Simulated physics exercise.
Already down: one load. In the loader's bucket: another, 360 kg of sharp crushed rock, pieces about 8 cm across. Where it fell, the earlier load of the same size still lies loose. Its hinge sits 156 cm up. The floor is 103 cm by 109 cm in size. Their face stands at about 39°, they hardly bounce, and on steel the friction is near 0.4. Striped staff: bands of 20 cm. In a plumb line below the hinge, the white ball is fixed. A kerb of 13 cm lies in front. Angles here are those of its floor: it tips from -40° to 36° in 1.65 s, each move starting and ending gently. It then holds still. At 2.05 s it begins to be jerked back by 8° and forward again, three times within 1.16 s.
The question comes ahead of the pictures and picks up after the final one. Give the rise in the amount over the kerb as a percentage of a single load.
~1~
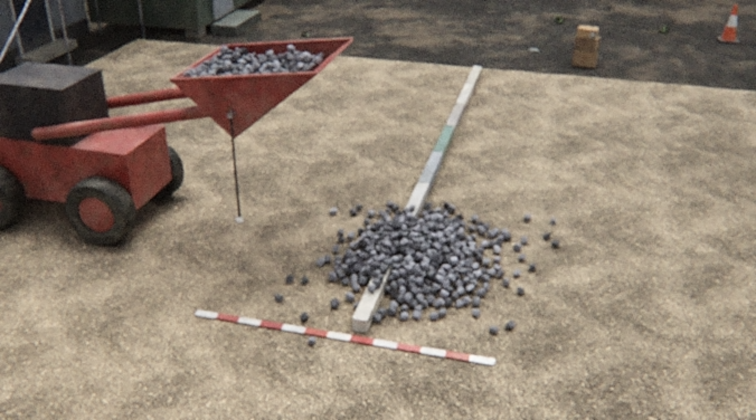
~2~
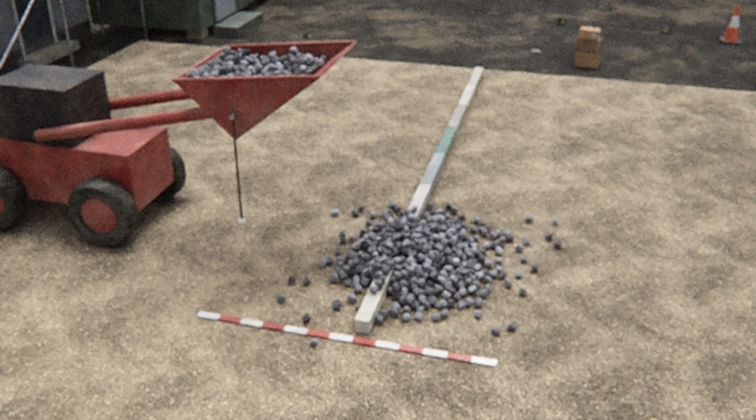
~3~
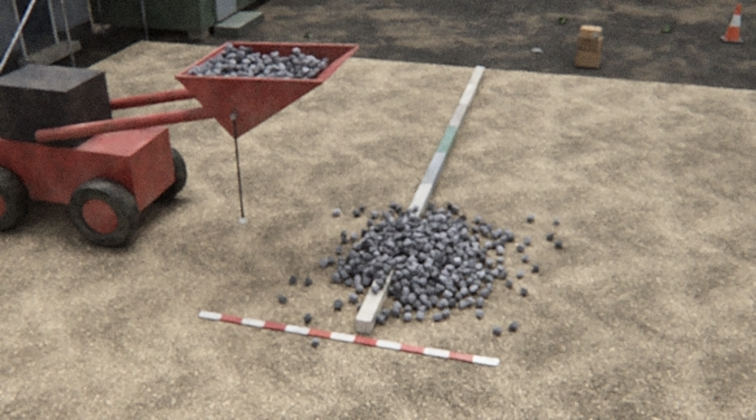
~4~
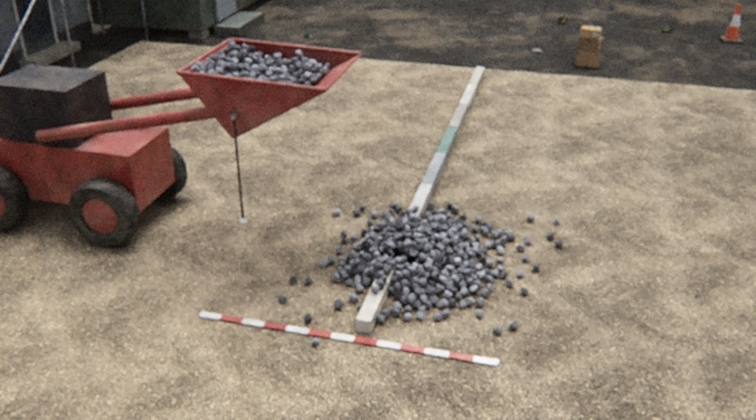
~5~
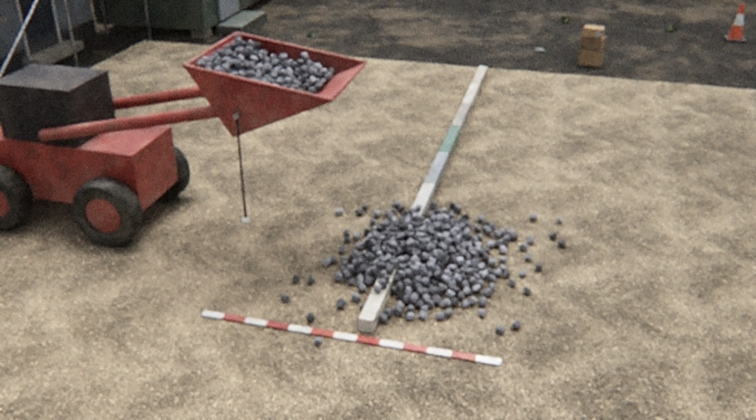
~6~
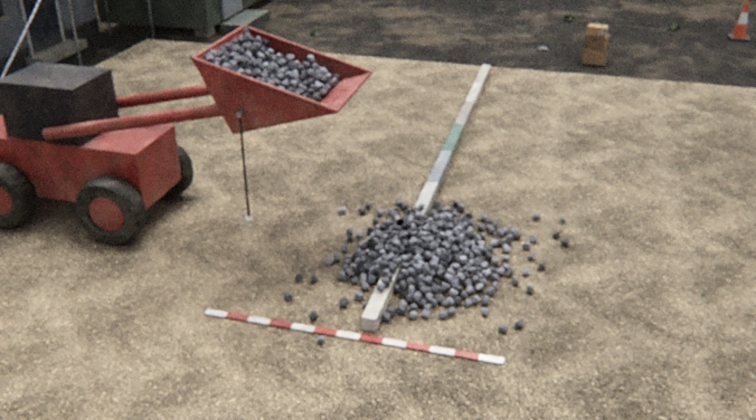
18 %.
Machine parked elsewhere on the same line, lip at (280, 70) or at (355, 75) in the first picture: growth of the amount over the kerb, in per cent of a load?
Near 0 in a hundred first, near 70 in a hundred second.
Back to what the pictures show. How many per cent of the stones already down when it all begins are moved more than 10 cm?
0 per cent.
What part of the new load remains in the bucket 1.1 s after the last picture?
It keeps some 70 percent of its load.
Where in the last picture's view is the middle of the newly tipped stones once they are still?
The middle lies near (379, 236) in the last picture.
Then, 0.6 s after the last picture the floor is at 24°; in per cent of one load, 100 in the bucket, 34 on this side of the kerb, 66 over the kerb; the foremost stones are at (543, 257).
Then, 1.1 s after the last picture the floor is at 36°; in per cent of one load, 71 in the bucket, 63 on this side of the kerb, 66 over the kerb; the foremost stones are at (543, 257).
Then, 3.1 s after the last picture the floor is at 36°; in per cent of one load, 0 in the bucket, 117 on this side of the kerb, 83 over the kerb; the foremost stones are at (543, 257).
Then, 5.8 s after the last picture the floor is at 36°; in per cent of one load, 0 in the bucket, 117 on this side of the kerb, 83 over the kerb; the foremost stones are at (543, 257). Net gain over the kerb, 18.
